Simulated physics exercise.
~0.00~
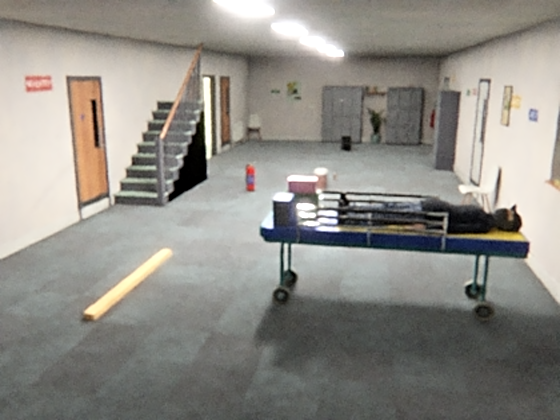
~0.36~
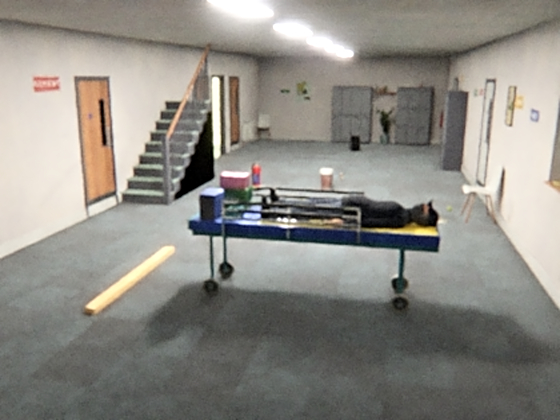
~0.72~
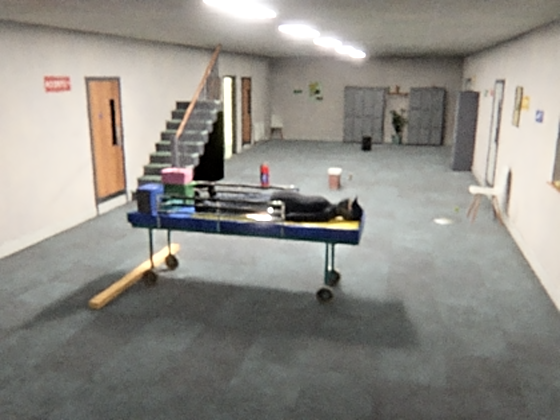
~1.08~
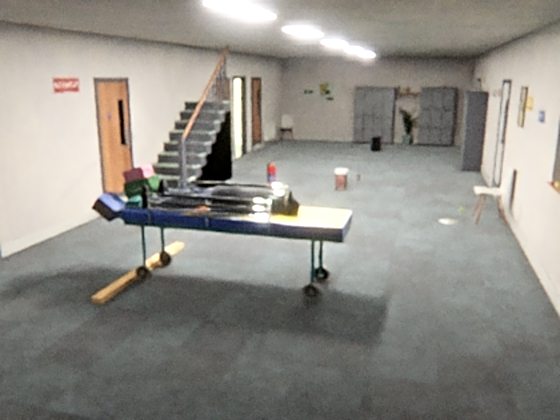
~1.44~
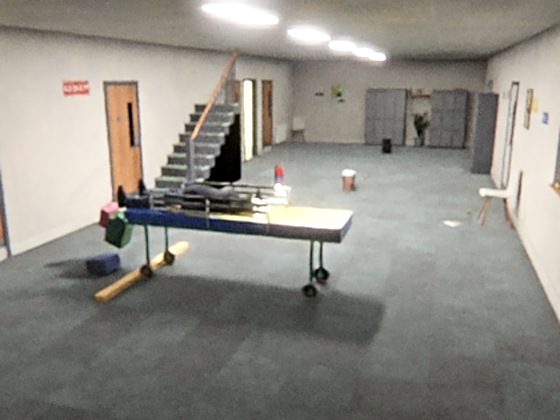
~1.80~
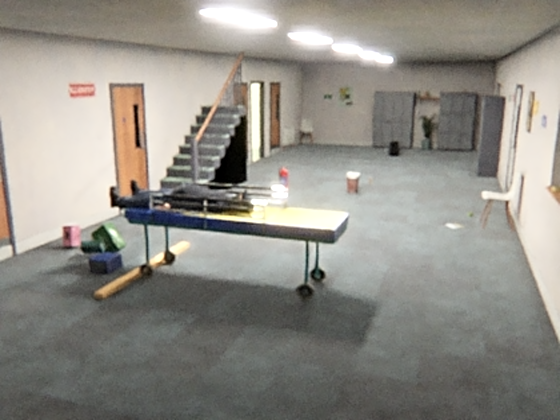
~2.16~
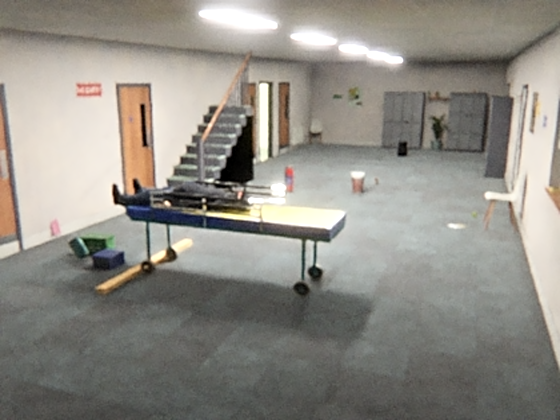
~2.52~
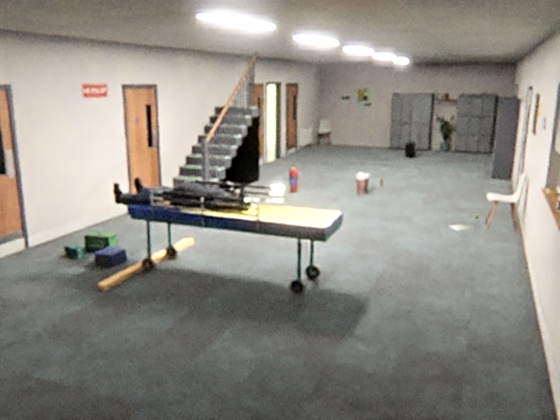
In the video, a wheeled trolley carrying a dark-clothed person lying flat rolls left along a corridor and stops at a wooden beam, whereupon the person slides feet-first until the feet overhang the end and the boxes and bags at the foot tumble onto the floor.
